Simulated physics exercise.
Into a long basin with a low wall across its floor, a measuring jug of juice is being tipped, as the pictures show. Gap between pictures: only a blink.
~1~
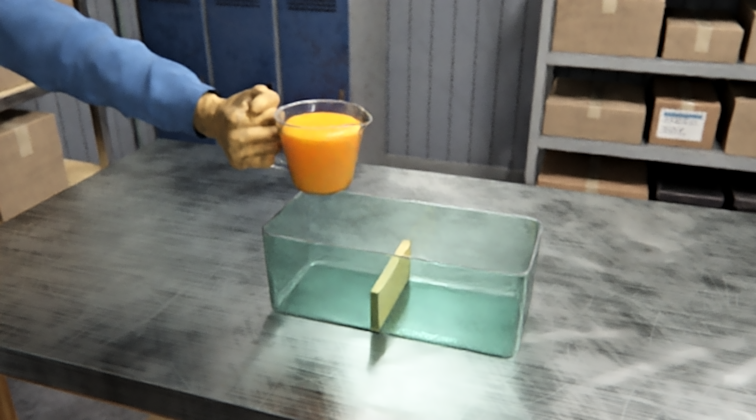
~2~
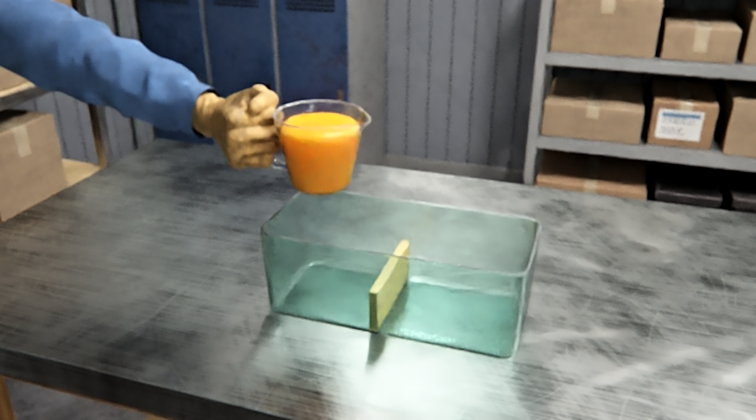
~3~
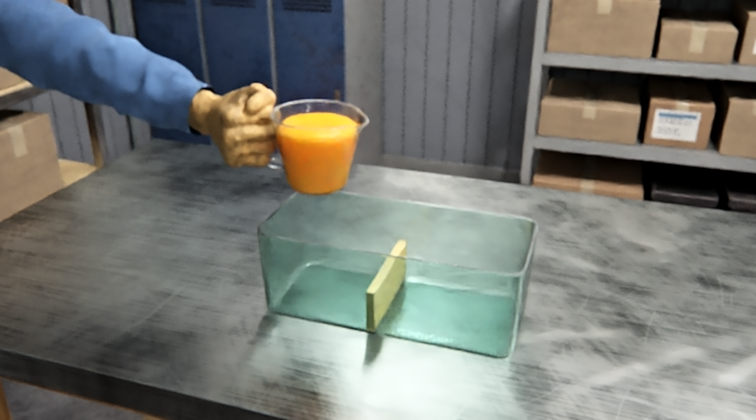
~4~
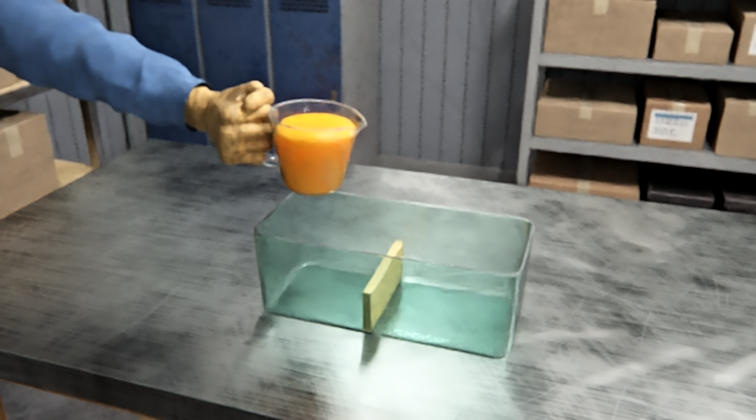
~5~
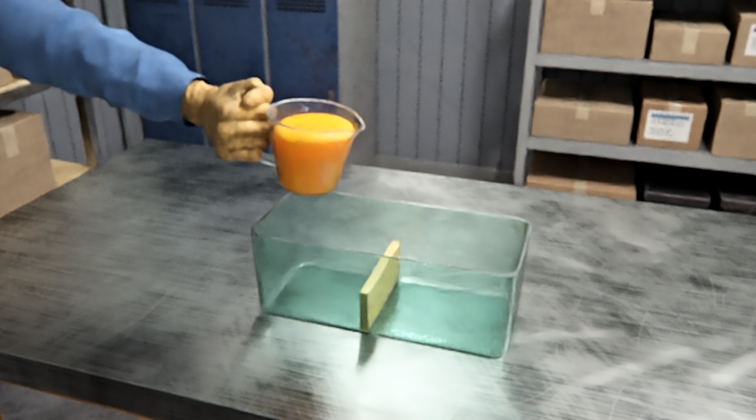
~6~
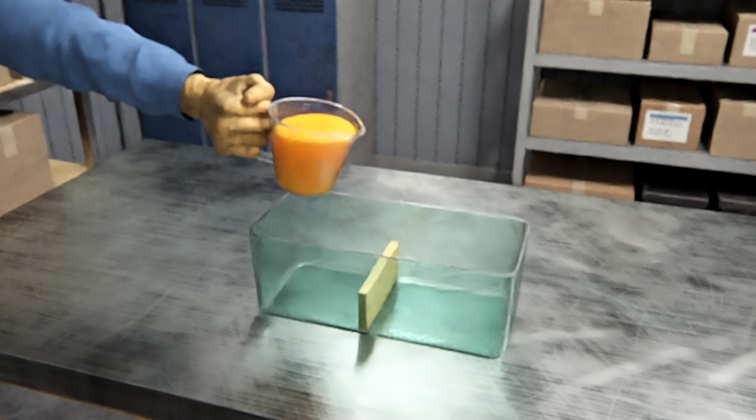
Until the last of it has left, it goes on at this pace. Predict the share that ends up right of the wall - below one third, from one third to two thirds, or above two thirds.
The share right of the wall falls into the top range, past two thirds.
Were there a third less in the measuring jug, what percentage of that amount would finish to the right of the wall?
Some 75 parts in a hundred, give or take.
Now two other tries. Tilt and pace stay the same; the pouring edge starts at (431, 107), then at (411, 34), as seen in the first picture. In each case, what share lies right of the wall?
First about 100, then 95 per cent.
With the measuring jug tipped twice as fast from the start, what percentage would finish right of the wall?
I'd say roughly 70 in every hundred ends up there.
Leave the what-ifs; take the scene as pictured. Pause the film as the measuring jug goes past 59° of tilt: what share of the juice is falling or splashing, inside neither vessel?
Close to 15 in a hundred.
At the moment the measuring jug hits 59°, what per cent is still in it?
Remaining fraction: Approx. 70 %.
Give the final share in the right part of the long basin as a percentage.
That works out to roughly 80 percent.
A moment on, the measuring jug is tipped part way and 69 per cent is still to pour, 0 is left of the wall and 16 right of it.
Next, the measuring jug is tipped on its side and 13 per cent is still to pour, 6 is left of the wall and 75 right of it.
Then the measuring jug is tipped right over and 0 per cent is still to pour, 17 is left of the wall and 82 right of it.
Later the measuring jug is tipped right over and 0 per cent is still to pour, 17 is left of the wall and 82 right of it.
At rest 17 per cent lies left of the wall, 82 right of it and 1 outside.
